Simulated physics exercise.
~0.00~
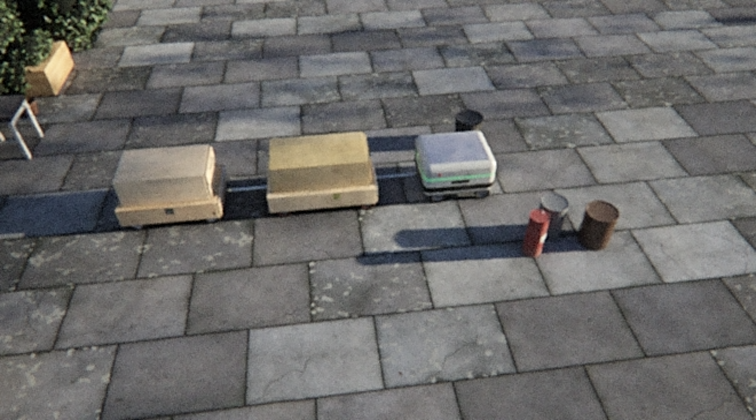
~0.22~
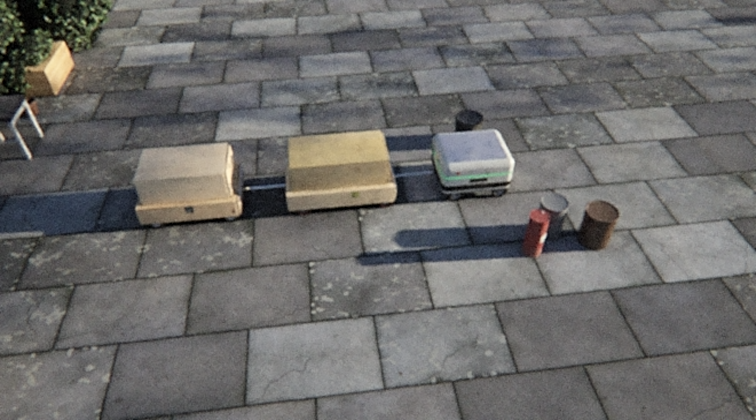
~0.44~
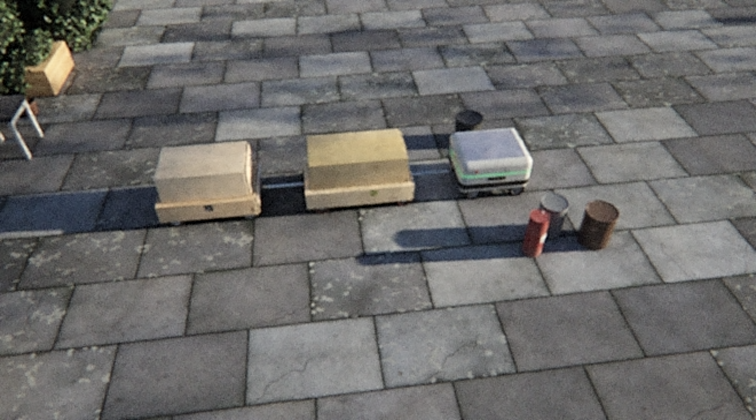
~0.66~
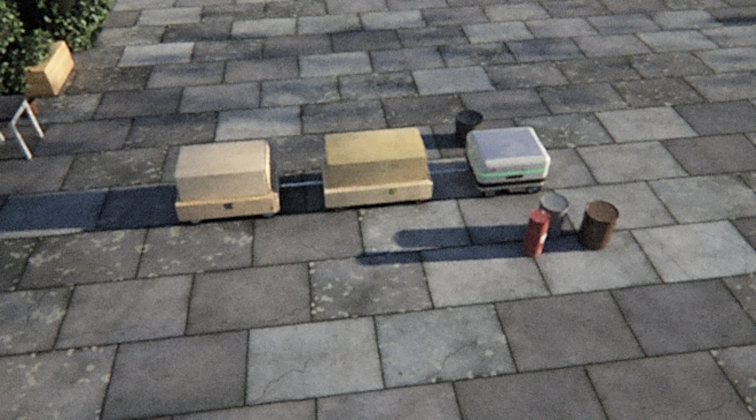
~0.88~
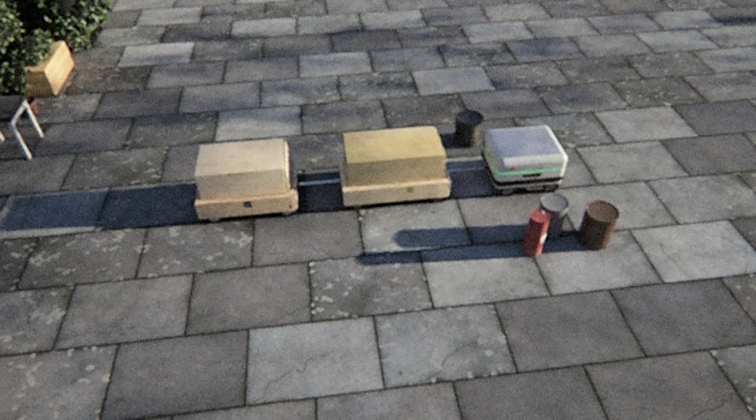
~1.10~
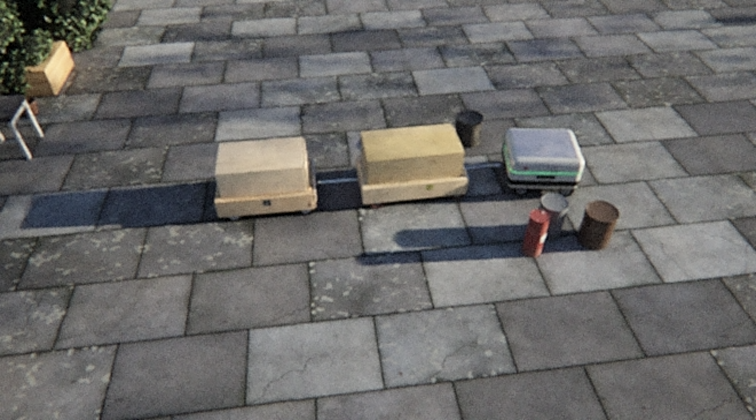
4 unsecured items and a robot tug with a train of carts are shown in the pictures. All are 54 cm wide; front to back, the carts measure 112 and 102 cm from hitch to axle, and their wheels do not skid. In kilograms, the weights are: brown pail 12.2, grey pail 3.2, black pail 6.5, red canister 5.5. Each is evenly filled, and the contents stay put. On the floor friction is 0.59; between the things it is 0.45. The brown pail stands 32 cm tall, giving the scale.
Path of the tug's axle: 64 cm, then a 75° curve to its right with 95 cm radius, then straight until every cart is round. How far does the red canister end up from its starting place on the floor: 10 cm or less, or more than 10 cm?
Stays nearby.
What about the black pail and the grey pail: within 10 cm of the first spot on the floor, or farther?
First the black pail: It stays in position; then the grey pail: It departs its position.
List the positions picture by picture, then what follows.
The first frame shows tug 0 cm along; red canister (536, 234); brown pail (597, 226).
The second frame shows tug 16 cm along; black pail (468, 129); brown pail (597, 226).
The third frame shows tug 32 cm along; grey pail (551, 217); black pail (468, 129).
The fourth frame shows tug 48 cm along; brown pail (597, 226); grey pail (551, 217).
The fifth frame shows tug 64 cm along; black pail (468, 129); brown pail (597, 226).
The sixth frame shows tug 80 cm along; red canister (536, 234); grey pail (551, 217).
After 2.60 s, tug 190 cm along.
After 4.10 s, tug 299 cm along; brown pail moved 68 cm; grey pail moved 16 cm.
After 5.80 s, tug 423 cm along; red canister moved 3 cm near (536, 236); grey pail moved 63 cm; brown pail moved 81 cm.
In the end (7.5 s), not toppled but over 10 cm from the start, brown pail and grey pail; the other 2 under 10 cm from the start. At the end, from the last picture's camera, red canister near (536, 236).
